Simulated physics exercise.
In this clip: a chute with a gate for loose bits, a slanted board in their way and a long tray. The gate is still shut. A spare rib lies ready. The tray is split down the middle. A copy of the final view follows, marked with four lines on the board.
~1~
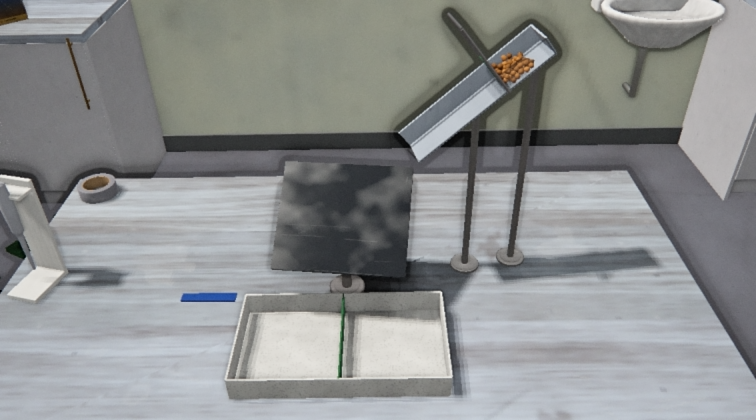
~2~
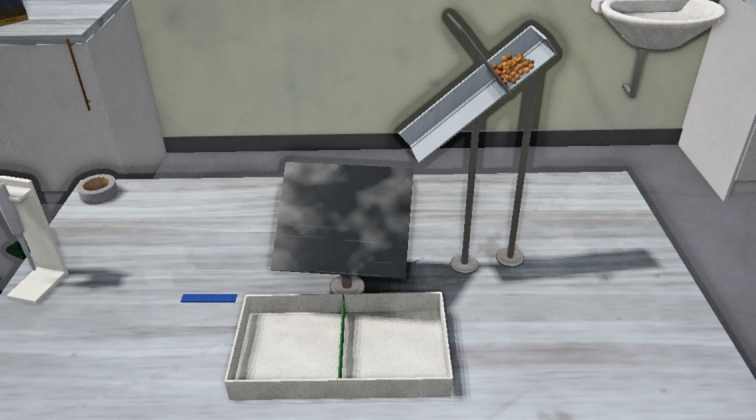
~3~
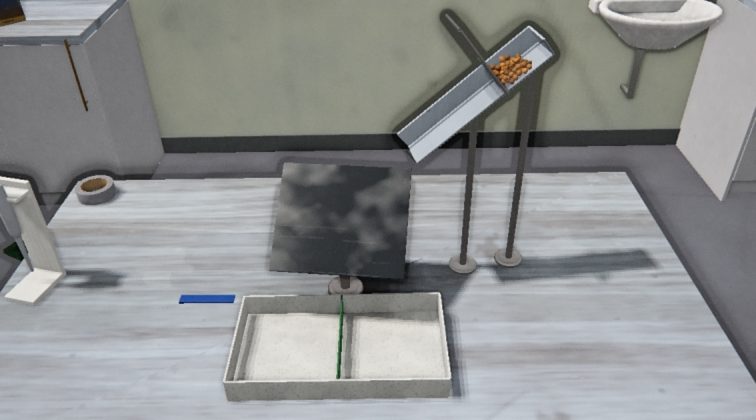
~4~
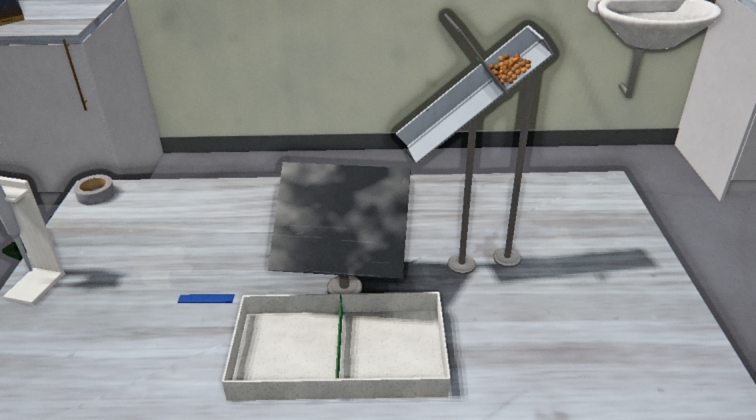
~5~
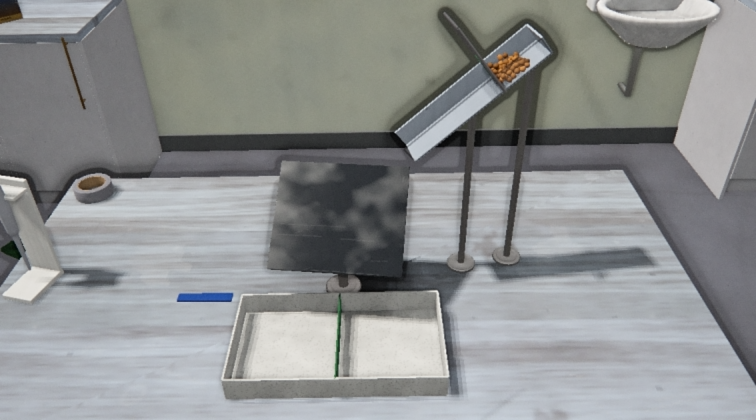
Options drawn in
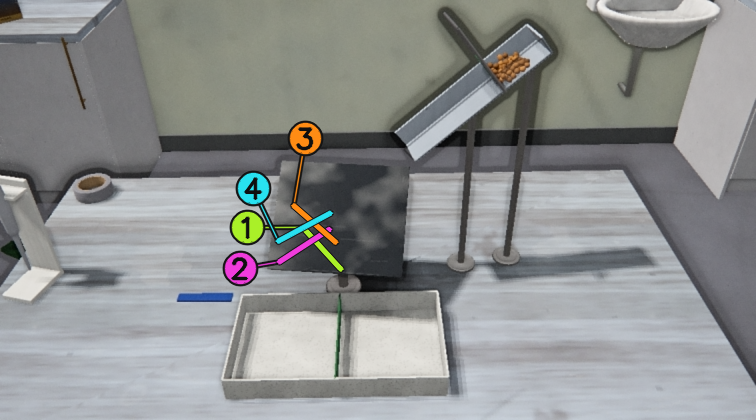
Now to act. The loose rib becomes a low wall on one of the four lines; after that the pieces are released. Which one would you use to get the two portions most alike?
3 is best.
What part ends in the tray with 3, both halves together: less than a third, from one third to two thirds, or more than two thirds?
It is more than two thirds.
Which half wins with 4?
Left.
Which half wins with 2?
More lands on the left.
On the marked copy, line 1 from (302, 227) to (340, 269); line 2 from (329, 229) to (279, 261); line 3 from (293, 205) to (335, 242); line 4 from (330, 213) to (278, 241).
With 1, of what is caught, a small part in the left half, nearly all in the right.
With 2, of what is caught, most in the left half, about a quarter in the right.
With 3, of what is caught, about a third in the left half, about two thirds in the right.
With 4, of what is caught, most in the left half, about a quarter in the right.
